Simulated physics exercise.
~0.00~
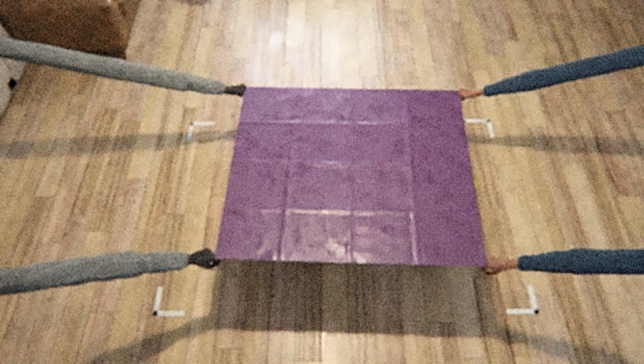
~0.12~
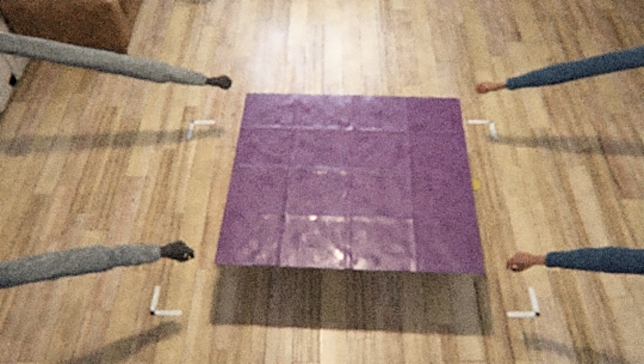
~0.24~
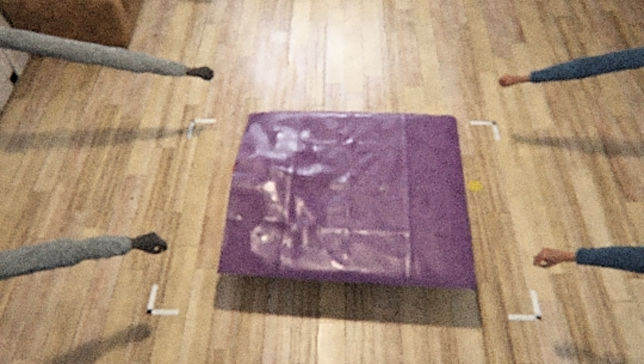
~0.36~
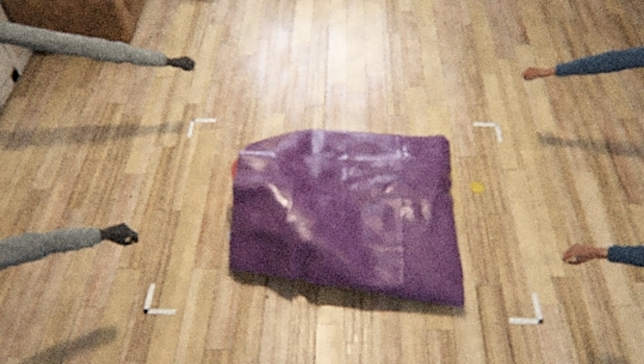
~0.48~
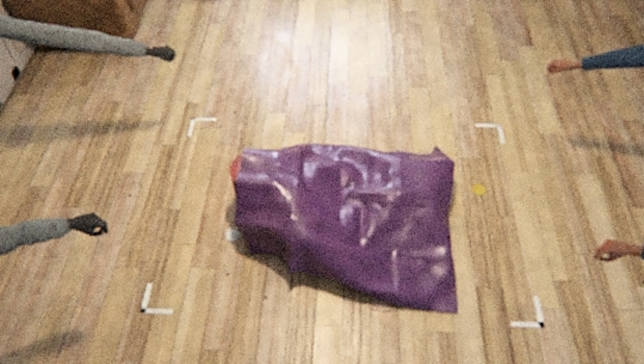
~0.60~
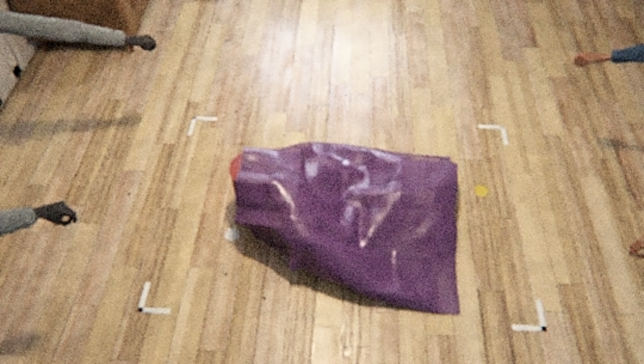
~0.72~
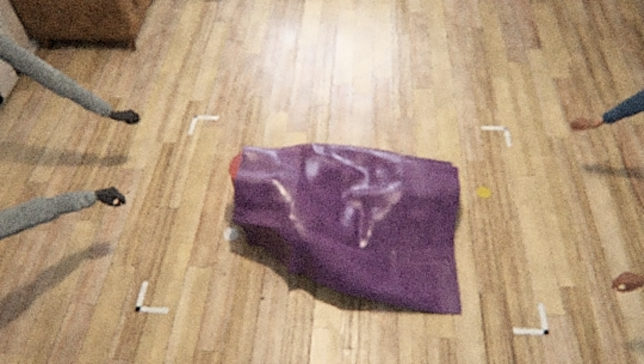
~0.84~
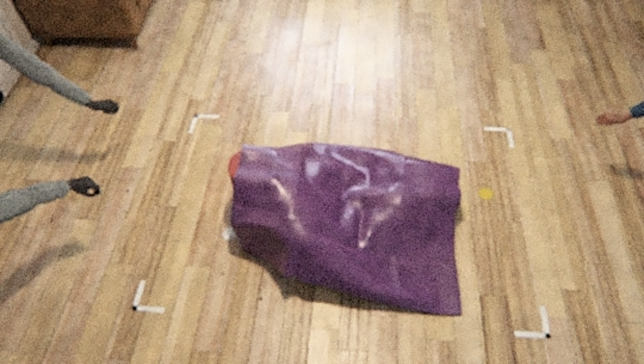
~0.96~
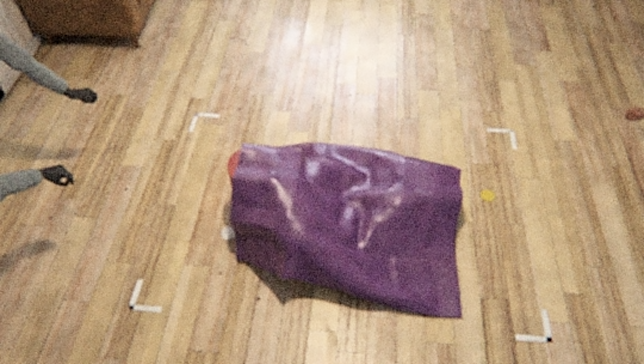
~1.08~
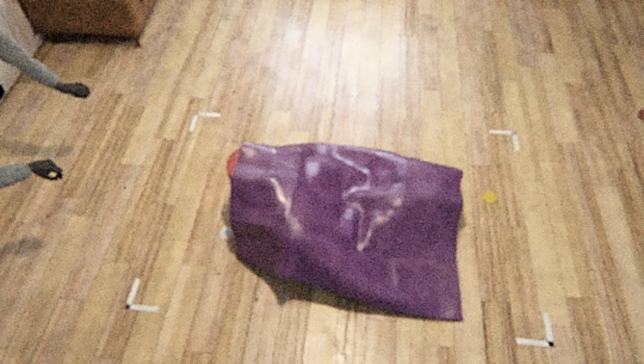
Four hands held a purple tarp flat above a wooden floor and let go, and it dropped and crumpled over hidden objects as the arms drew back, ending in a rumpled heap with a bit of red peeking out at its left edge.
